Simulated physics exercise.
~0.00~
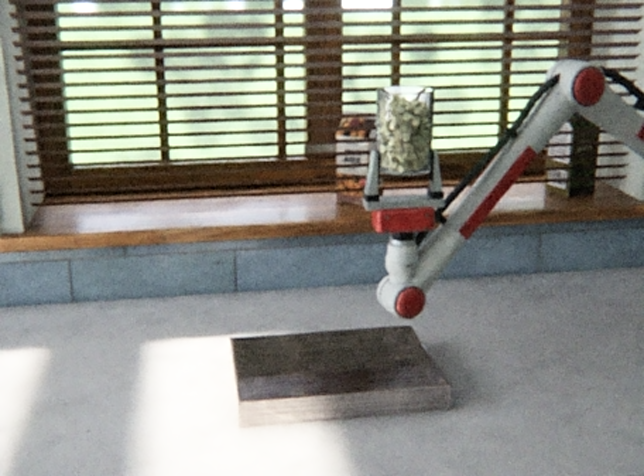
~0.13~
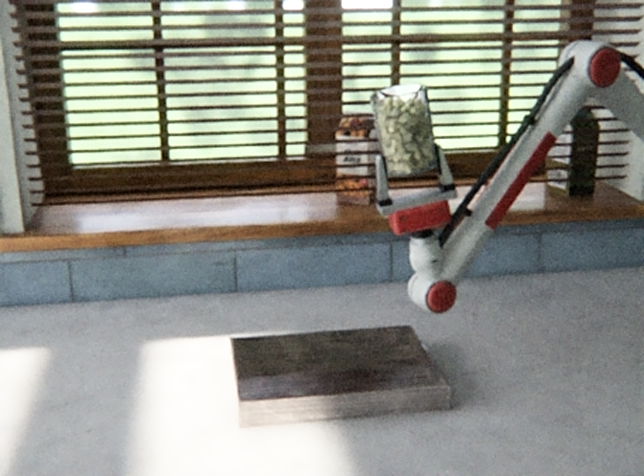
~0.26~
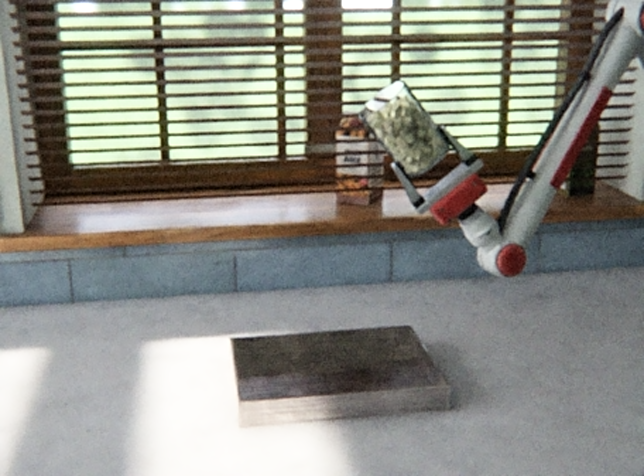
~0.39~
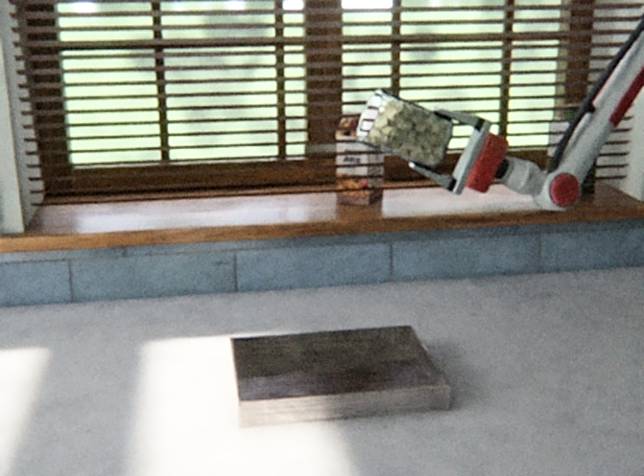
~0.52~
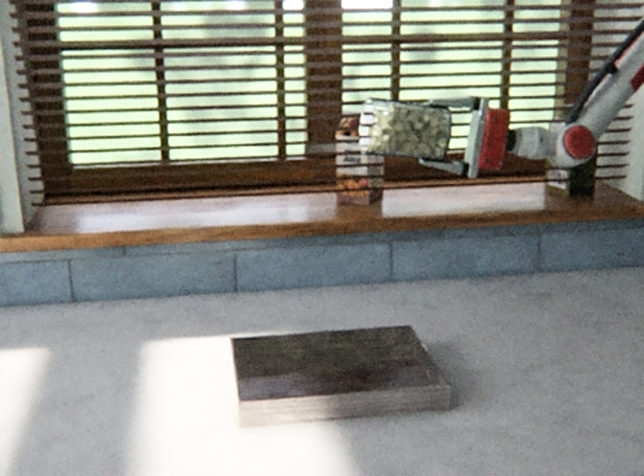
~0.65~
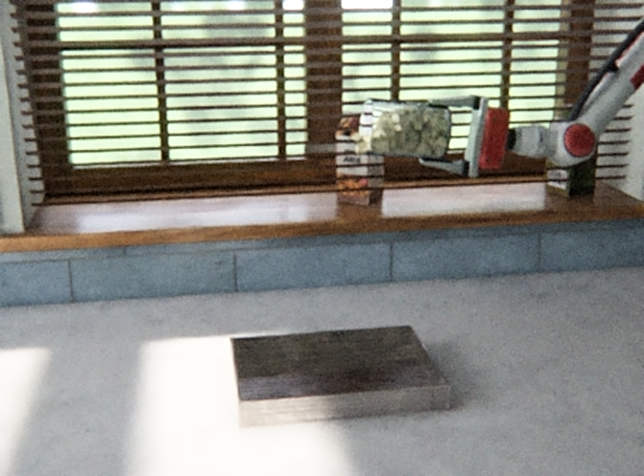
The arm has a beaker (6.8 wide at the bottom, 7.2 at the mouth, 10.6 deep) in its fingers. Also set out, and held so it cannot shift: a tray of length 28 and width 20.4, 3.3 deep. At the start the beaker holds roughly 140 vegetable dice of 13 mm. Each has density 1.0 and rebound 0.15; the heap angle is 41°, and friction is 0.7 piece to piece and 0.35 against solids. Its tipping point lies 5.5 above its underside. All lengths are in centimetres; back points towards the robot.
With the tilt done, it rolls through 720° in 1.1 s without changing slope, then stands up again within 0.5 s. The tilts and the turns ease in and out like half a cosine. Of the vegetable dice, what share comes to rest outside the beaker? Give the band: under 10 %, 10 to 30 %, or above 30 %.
The band is 10 to 30 %.
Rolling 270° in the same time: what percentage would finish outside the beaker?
20 %.
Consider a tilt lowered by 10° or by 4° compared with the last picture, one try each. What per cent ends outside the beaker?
The first try gives around 5 percent, the second around 10 percent.
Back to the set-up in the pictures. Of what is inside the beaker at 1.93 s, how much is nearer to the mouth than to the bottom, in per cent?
Mouth-half share: Approx. 40 in a hundred.
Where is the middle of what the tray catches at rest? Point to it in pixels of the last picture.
Centre point: Close to (299, 380).
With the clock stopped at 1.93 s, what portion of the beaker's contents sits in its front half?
Something like 55 per cent, give or take.
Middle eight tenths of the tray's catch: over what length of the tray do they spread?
About 10 centimetres.
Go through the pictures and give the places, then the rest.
In the first frame, beaker middle at (405, 131), upright; upper third of the load around (404, 114), from x 385 to 425, top at y 100; 141 in the beaker.
In the second frame, beaker middle at (405, 131), tipped 11°; upper third of the load around (402, 115), from x 380 to 430, top at y 100.
In the third frame, beaker middle at (406, 131), tipped 38°; upper third of the load around (403, 116), from x 375 to 440, top at y 100.
In the fourth frame, beaker middle at (406, 130), tipped 67°; upper third of the load around (403, 119), from x 370 to 445, top at y 105.
In the fifth frame, beaker middle at (406, 130), tipped 82°; upper third of the load around (408, 119), from x 370 to 445, top at y 110.
In the sixth frame, beaker middle at (406, 130), tipped 83°; upper third of the load around (410, 120), from x 360 to 445, top at y 110; 141 in the beaker.
After 1.29 s, tipped 83°, highest piece 40 above the table; 129 in the beaker, 10 in the tray, 2 in flight or on a rim.
After 1.93 s, tipped 59°, highest piece 39 above the table; 116 in the beaker, 25 in the tray.
After 2.45 s, upright, highest piece 41 above the table; 116 in the beaker, 25 in the tray.
After 3.15 s, upright, highest piece 41 above the table; 116 in the beaker, 25 in the tray.
At rest, 116 in the beaker, 25 in the tray. That is 18 % outside the beaker.
